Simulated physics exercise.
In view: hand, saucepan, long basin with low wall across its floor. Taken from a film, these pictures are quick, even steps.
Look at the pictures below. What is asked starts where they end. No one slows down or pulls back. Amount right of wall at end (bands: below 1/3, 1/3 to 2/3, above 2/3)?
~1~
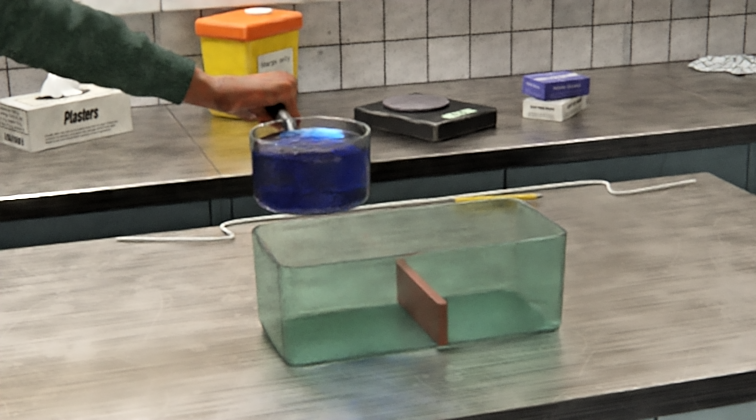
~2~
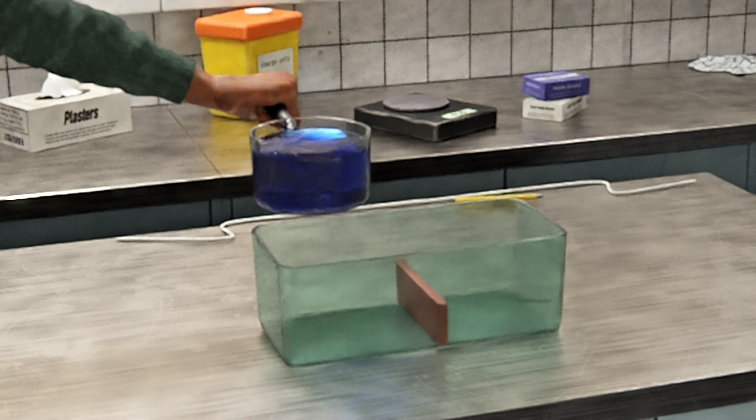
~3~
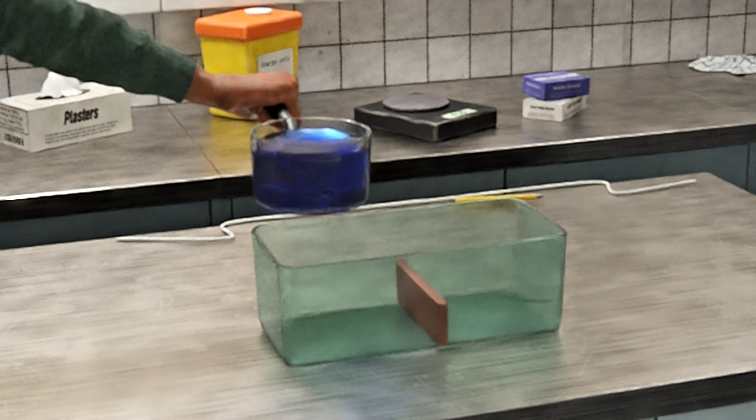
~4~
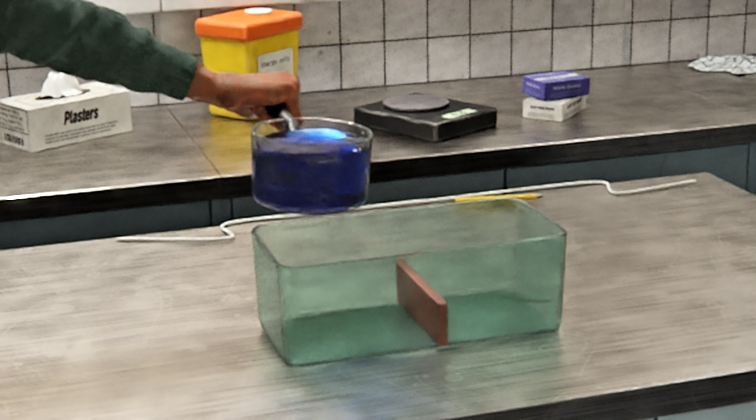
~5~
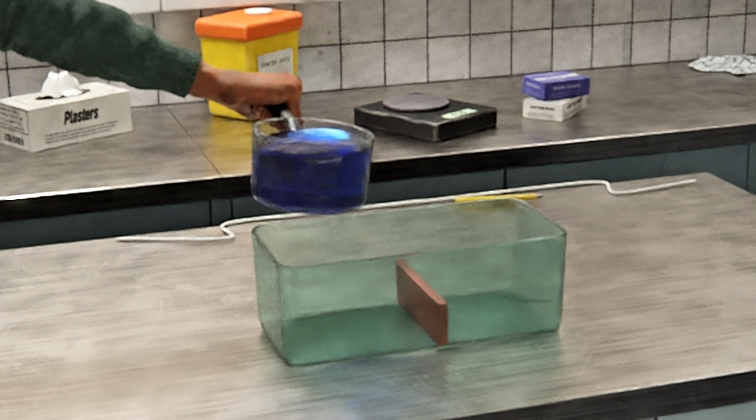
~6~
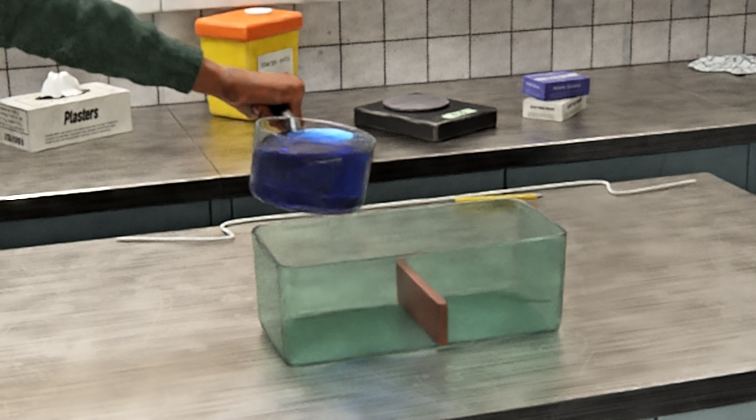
1/3 to 2/3.
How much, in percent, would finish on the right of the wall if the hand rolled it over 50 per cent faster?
Close to 45 out of every hundred.
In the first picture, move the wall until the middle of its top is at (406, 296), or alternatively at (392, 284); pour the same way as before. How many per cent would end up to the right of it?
The first position gives around 70 percent, the second around 80 percent.
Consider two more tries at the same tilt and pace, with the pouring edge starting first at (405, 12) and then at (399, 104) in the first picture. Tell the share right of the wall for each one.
Start one gives close to 95 percent, start two close to 90 percent.
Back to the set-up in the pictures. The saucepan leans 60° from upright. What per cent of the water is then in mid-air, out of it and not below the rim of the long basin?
Somewhere around 20 per cent of it.
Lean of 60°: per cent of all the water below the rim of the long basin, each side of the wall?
Left: 5 %; right: 10 %.
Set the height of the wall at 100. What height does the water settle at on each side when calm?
30 left, 40 right, give or take.
A moment on, the tilt is 60° and 65 per cent is still to pour, 4 is left of the wall and 10 right of it.
Next, the tilt is 92° and 16 per cent is still to pour, 26 is left of the wall and 51 right of it.
Then the tilt is 100° and 2 per cent is still to pour, 45 is left of the wall and 52 right of it.
Later the tilt is 100° and 0 per cent is still to pour, 48 is left of the wall and 52 right of it.
Finally, 48 per cent lies left of the wall, 52 right of it and 0 outside.
